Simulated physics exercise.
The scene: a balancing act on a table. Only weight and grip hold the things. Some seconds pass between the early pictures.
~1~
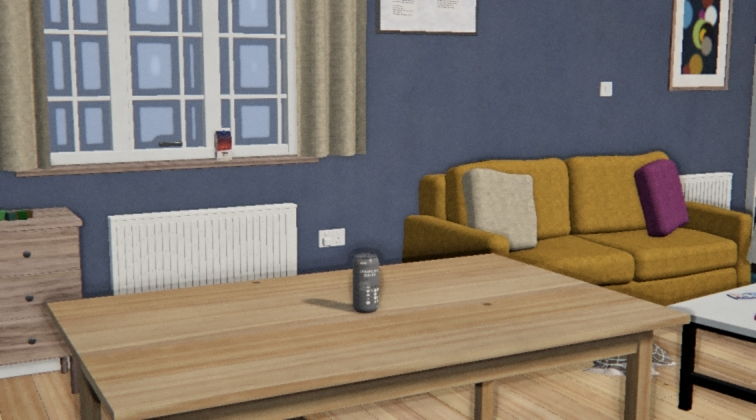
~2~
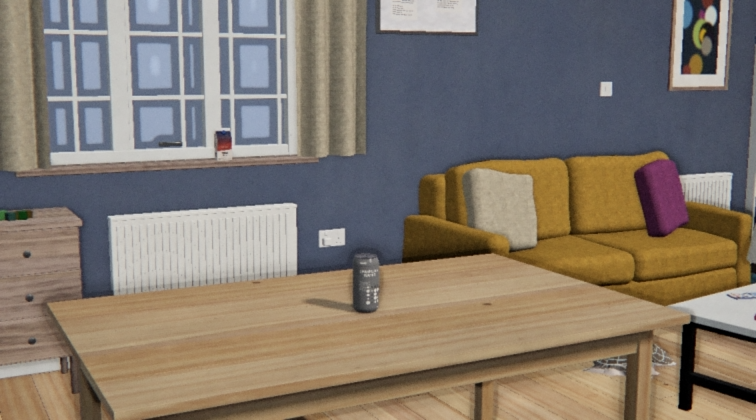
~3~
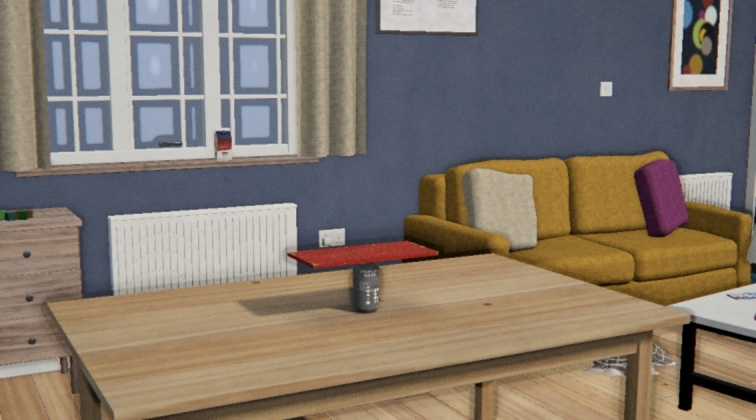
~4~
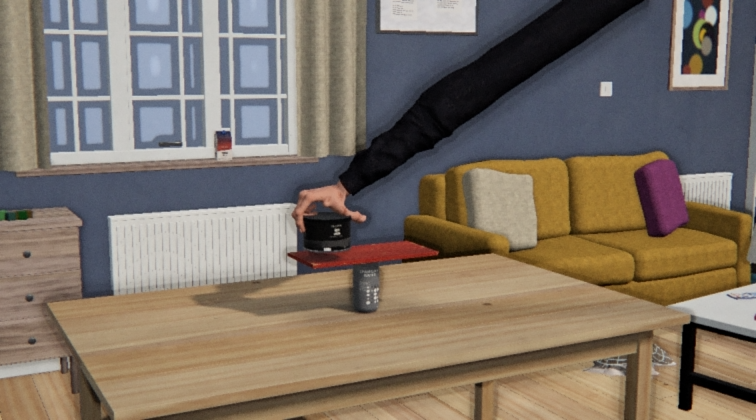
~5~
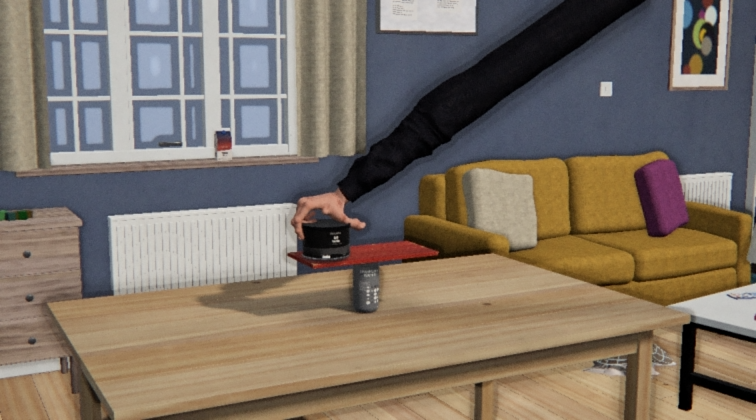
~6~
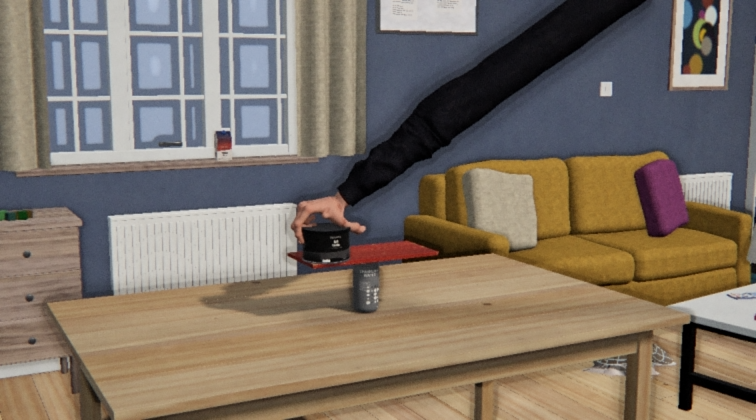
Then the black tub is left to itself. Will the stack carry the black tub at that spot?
The stack comes apart.
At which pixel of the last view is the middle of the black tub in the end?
At about (290, 307).
Then, 0.30 s on from there, black tub now fallen; red board turned 46° from how it was put.
Then, 0.50 s on from there, red board turned 53° from how it was put.
Then, 0.70 s on from there, red board now fallen; grey can shifted a little.
Then, 0.90 s on from there, grey can shifted about its own width.
In the end, fallen, black tub and red board; moved from the start, grey can. At the end, from the last picture's camera, black tub near (291, 307). The stack gives way.
